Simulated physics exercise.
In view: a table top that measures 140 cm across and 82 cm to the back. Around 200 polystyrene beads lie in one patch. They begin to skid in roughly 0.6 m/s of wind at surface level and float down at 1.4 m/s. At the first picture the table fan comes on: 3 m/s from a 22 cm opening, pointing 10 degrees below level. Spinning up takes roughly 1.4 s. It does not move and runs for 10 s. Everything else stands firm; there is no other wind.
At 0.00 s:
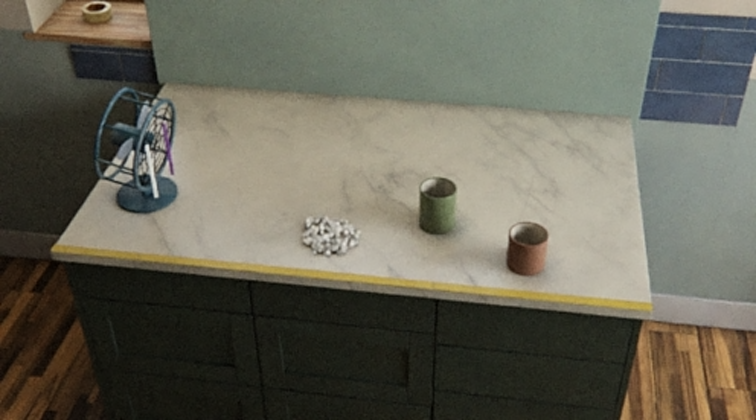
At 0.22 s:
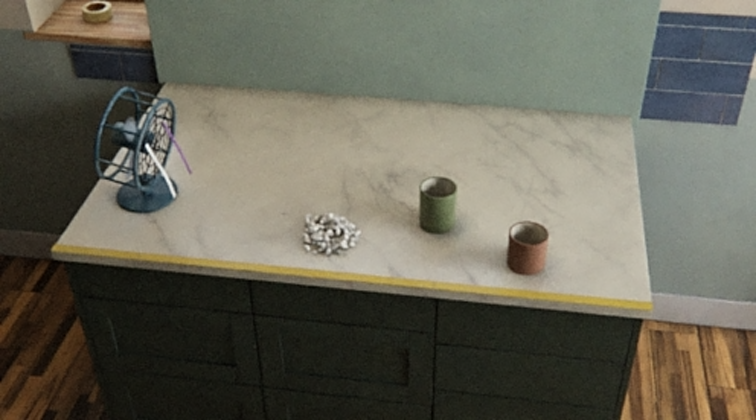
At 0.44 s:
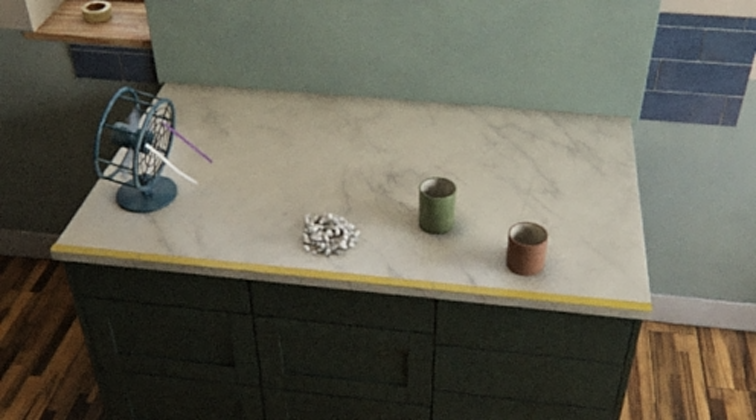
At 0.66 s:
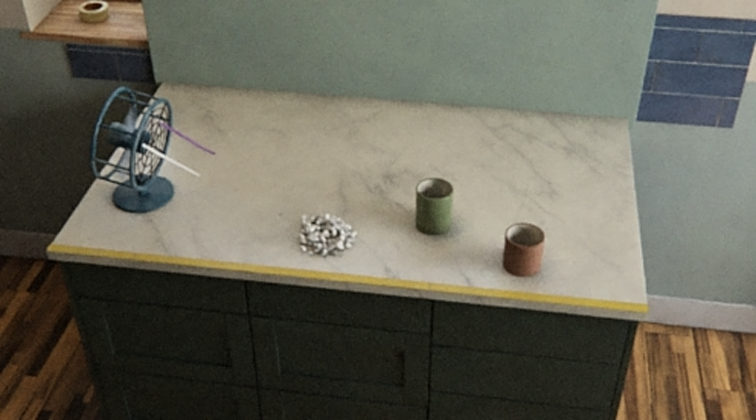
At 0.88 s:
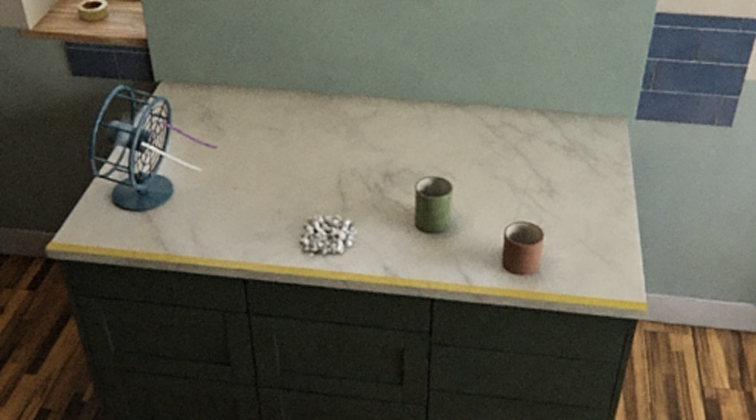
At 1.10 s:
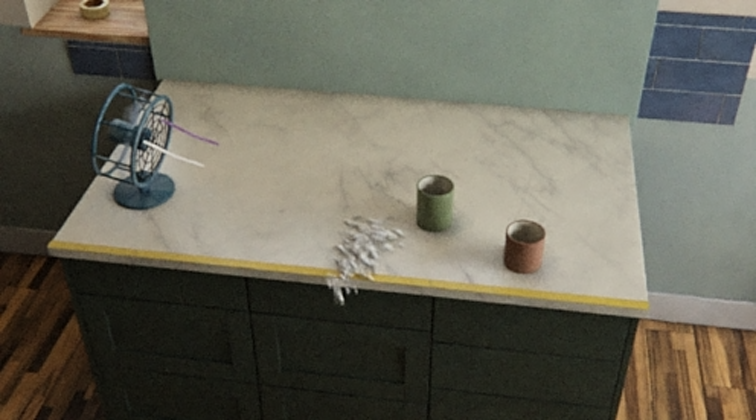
The footage shows a blue table fan starting up on a pale worktop, its ribbons lifting and streaming outward, before a patch of white beads near two mugs slides rightward, some passing over the yellow front edge.
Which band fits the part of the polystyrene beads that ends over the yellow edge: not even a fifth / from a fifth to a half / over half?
By then over half are over the yellow edge.
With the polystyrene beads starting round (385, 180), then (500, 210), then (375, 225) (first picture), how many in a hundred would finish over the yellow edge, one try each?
In that order: 0 %, 2 %, 60 %.
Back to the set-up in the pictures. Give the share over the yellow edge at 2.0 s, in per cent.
Some 100 per cent.
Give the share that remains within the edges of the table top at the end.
Near 0 %.
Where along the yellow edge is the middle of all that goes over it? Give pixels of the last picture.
Near (412, 285).
After 2.0 s the count stands so, 98 % are over the yellow edge.
After 3.2 s the count stands so, 98 % are over the yellow edge.
After 5.5 s the count stands so, 98 % are over the yellow edge.
After 10.0 s, at the end, 98 % are over the yellow edge.
